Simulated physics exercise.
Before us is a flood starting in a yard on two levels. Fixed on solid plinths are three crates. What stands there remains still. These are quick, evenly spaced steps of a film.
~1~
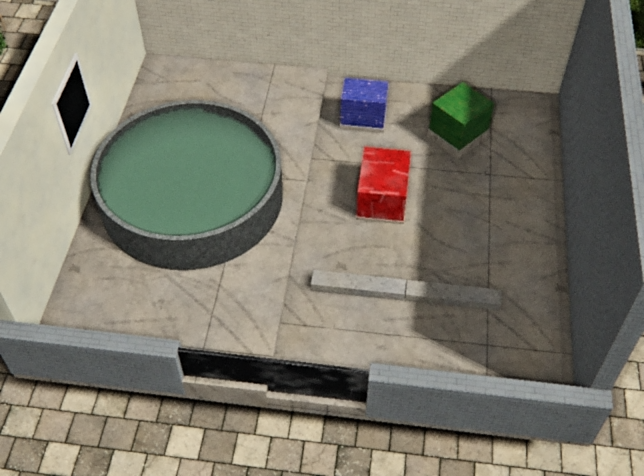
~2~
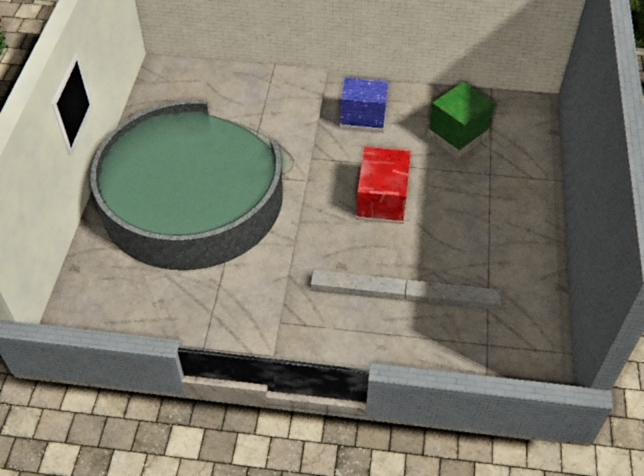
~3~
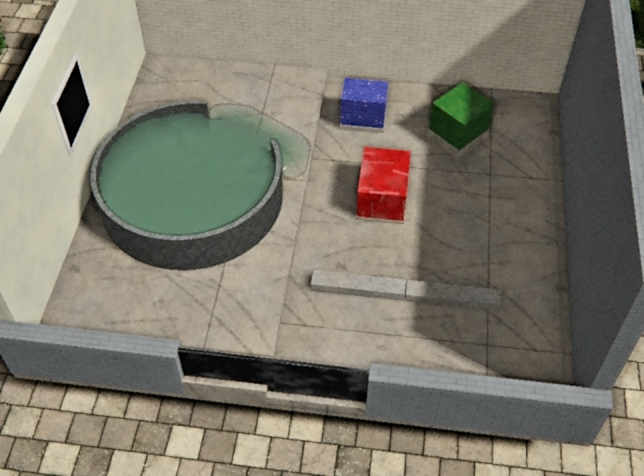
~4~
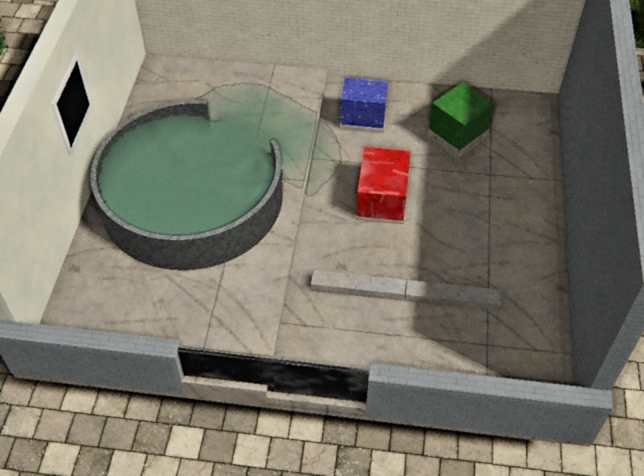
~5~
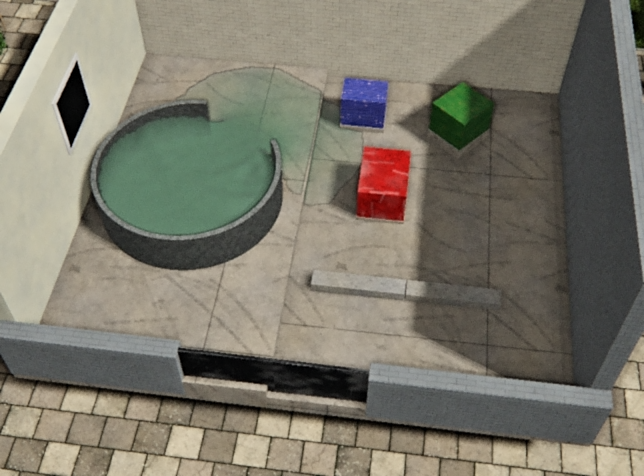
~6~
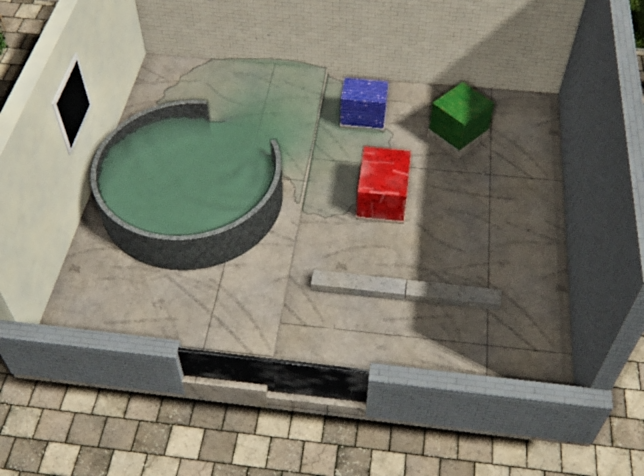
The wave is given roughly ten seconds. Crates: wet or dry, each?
My prediction: The red crate is exposed; the blue crate is exposed; the green crate is exposed.
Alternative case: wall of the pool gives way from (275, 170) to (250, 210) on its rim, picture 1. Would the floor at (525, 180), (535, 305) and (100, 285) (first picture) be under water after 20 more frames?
The first comes out soaked, the second soaked, the third untouched.
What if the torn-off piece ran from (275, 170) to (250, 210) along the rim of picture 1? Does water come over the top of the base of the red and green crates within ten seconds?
As I see it, the red crate gets reached, and the green crate is not reached.
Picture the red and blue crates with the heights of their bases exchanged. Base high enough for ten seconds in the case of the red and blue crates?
Red gets flooded, blue gets flooded.
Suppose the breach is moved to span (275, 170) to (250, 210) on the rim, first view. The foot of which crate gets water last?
That would be the green one.
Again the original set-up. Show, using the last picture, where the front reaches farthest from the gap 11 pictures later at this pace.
My pick would be pixel (556, 94).
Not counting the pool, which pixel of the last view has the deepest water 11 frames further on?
My best guess is roughly (337, 77).
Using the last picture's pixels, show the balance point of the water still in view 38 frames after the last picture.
The balance point is around (325, 177).
A moment on, water covers 20 % of the floor; the red crate water round its plinth, the blue crate water round its plinth, the green crate water round its plinth.
Next, water covers 35 % of the floor; the red crate water round its plinth, the blue crate water round its plinth, the green crate water round its plinth.
Then, water covers 50 % of the floor; the red crate water round its plinth, the blue crate water round its plinth, the green crate water round its plinth.
Later, water covers 75 % of the floor; the red crate water round its plinth, the blue crate water round its plinth, the green crate water round its plinth.
In the end, water covers 95 % of the floor; the red crate was topped, the blue crate was topped, the green crate was topped.
